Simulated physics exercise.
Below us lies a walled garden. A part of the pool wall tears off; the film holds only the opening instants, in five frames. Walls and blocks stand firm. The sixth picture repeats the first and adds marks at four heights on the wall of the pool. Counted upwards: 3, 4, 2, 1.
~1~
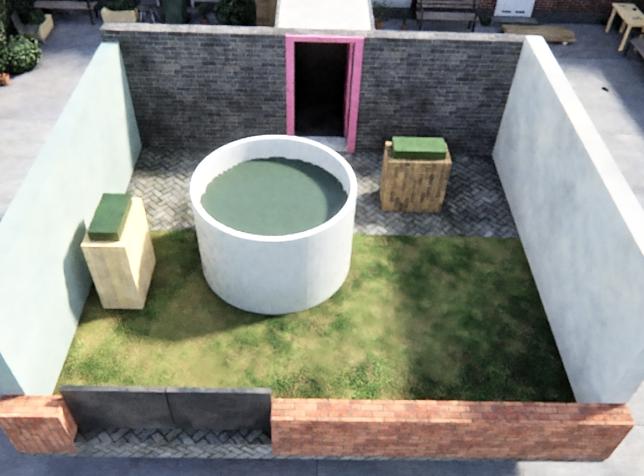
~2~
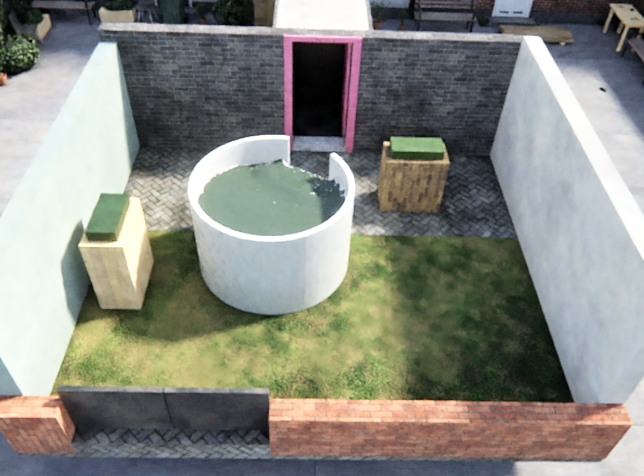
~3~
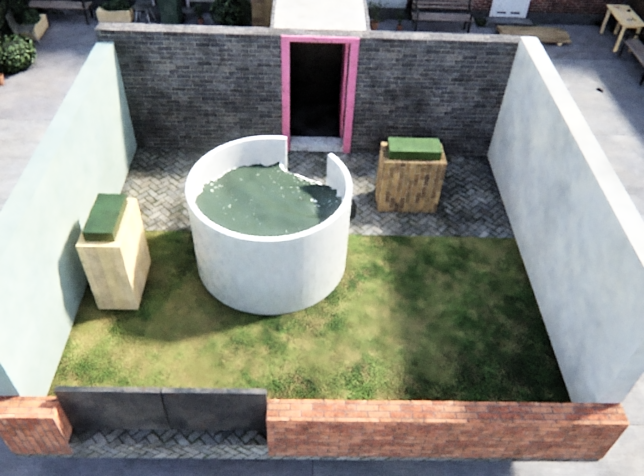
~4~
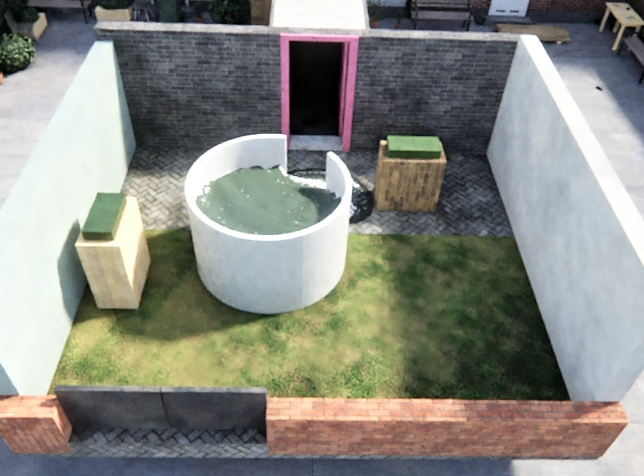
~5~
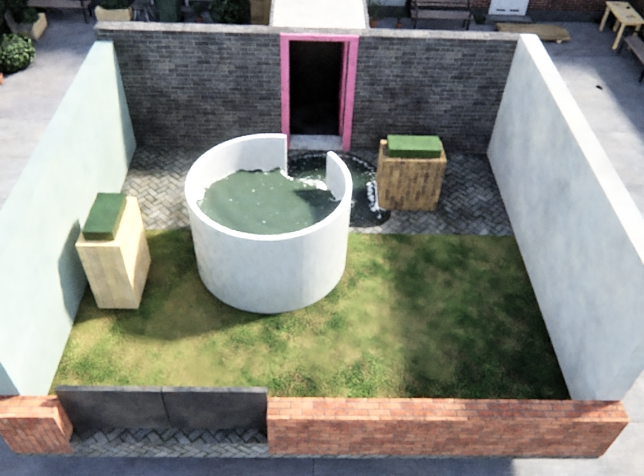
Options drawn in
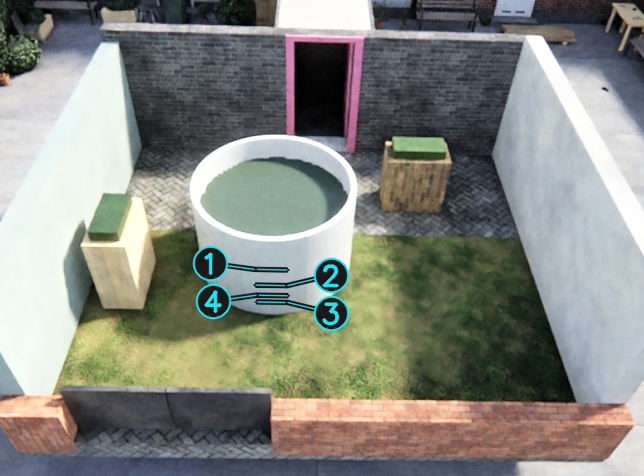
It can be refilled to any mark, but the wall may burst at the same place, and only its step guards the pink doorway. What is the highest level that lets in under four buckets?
Level 4.
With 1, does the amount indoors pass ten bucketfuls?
Yes, clearly.
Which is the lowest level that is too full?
That would be 2.
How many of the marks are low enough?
Two.
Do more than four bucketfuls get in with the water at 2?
Yes, that goes wrong.
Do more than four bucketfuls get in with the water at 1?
Yes.
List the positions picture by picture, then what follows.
Water in the pool at rest, its middle at (275, 202); foot of the pink doorway at (321, 151); shut gate at (169, 395).
Water covers 1 % of the ground, its front hidden from here.
Water covers 3 % of the ground, its front hidden from here.
Water covers 6 % of the ground and shows as far out as (356, 216).
Water covers 10 % of the ground and shows as far out as (363, 160).
On the marked copy, 1 at (270, 269); 2 at (271, 285); 3 at (272, 302); 4 at (272, 295); from the bottom up 3, 4, 2, 1.
For level 1, dozens of bucketfuls pour in.
For level 2, about 8 bucketfuls get in.
For level 3, nothing gets over.
For level 4, a splash gets over, under a bucket.
